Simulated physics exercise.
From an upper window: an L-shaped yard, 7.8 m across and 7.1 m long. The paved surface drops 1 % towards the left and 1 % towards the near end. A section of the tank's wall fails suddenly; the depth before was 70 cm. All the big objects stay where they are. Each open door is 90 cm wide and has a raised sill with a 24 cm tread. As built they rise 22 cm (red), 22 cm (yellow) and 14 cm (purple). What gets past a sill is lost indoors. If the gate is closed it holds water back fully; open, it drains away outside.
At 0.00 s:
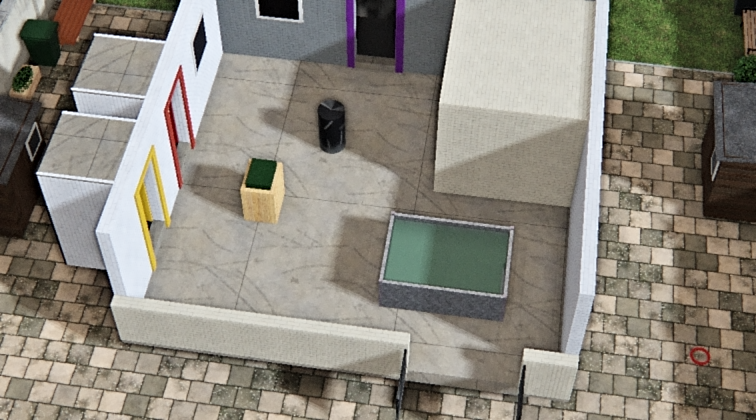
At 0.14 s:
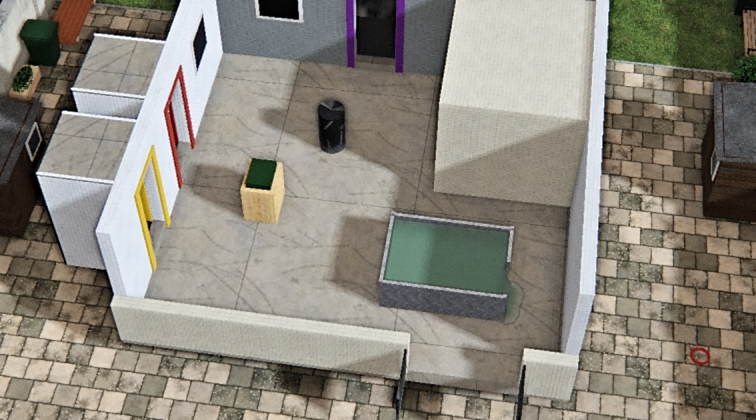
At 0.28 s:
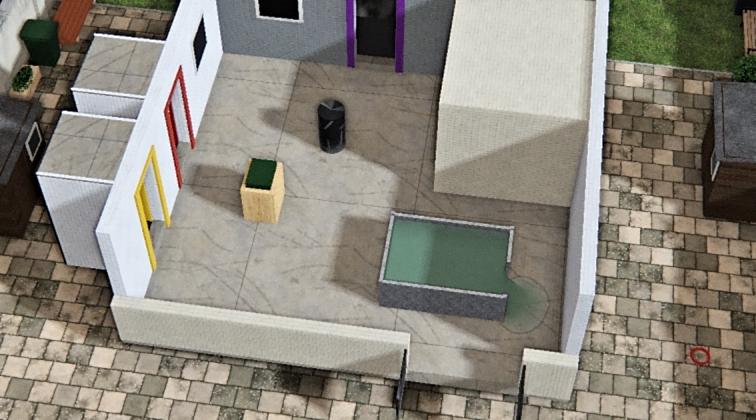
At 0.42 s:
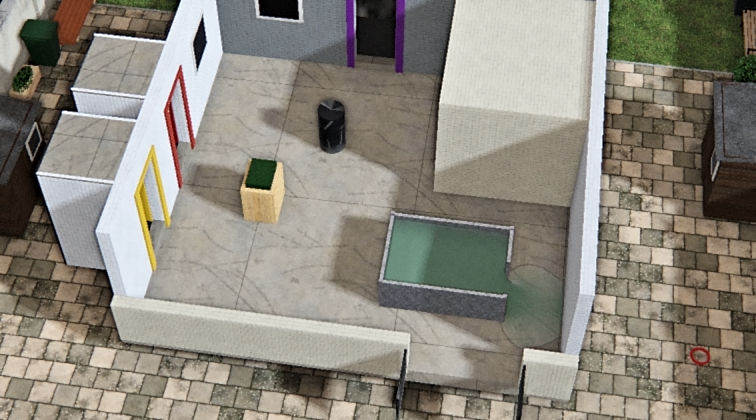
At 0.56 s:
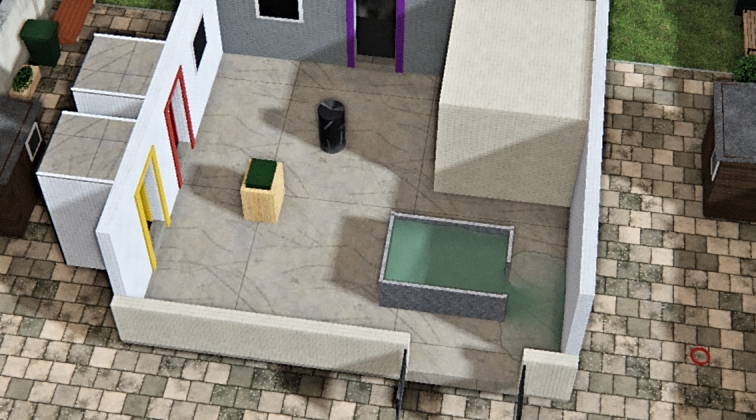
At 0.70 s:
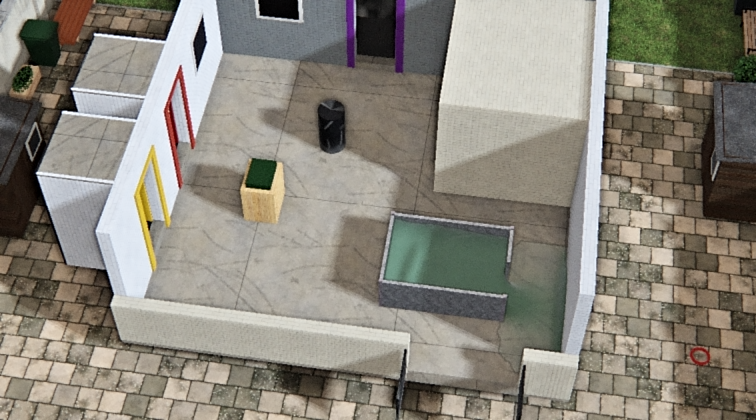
Greenish water spilling through a gap in the right side of a raised tank and spreading across a walled, paved yard.
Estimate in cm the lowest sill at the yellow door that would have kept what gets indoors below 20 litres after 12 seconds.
At least 5 cm or so.
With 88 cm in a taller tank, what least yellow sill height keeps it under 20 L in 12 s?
About 7.0 cm.
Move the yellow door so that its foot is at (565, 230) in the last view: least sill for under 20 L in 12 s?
About 12.5 cm.
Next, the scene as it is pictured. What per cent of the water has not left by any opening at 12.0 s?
About 78 per cent.
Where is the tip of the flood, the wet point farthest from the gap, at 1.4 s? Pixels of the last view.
At about (568, 211).
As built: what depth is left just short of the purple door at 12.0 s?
Some 0.0 cm.
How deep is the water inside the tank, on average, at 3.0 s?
About 36 cm.
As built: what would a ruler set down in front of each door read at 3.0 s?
In cm: Red 0, yellow 0, purple 0.
After 1.4 s water covers 10 % of the floor, deepest (55 cm) near (557, 369); it has not reached the yellow door.
After 3.0 s water covers 30 % of the floor, deepest (34 cm) near (556, 377); it has not reached the yellow door.
After 12.0 s water covers 75 % of the floor, deepest (10 cm) near (556, 377); 7 cm at the yellow door, 0 litres in over its 22 cm sill.
At the yellow door as built, the water arrived by 5.4 s and peaked near 10 cm at 6.2 s.
Run again over the same 12 s with other heights there, 26 litres in over 4.5 cm, 10 litres over 6 cm. The limit of 20 litres is kept from about 5 cm up.
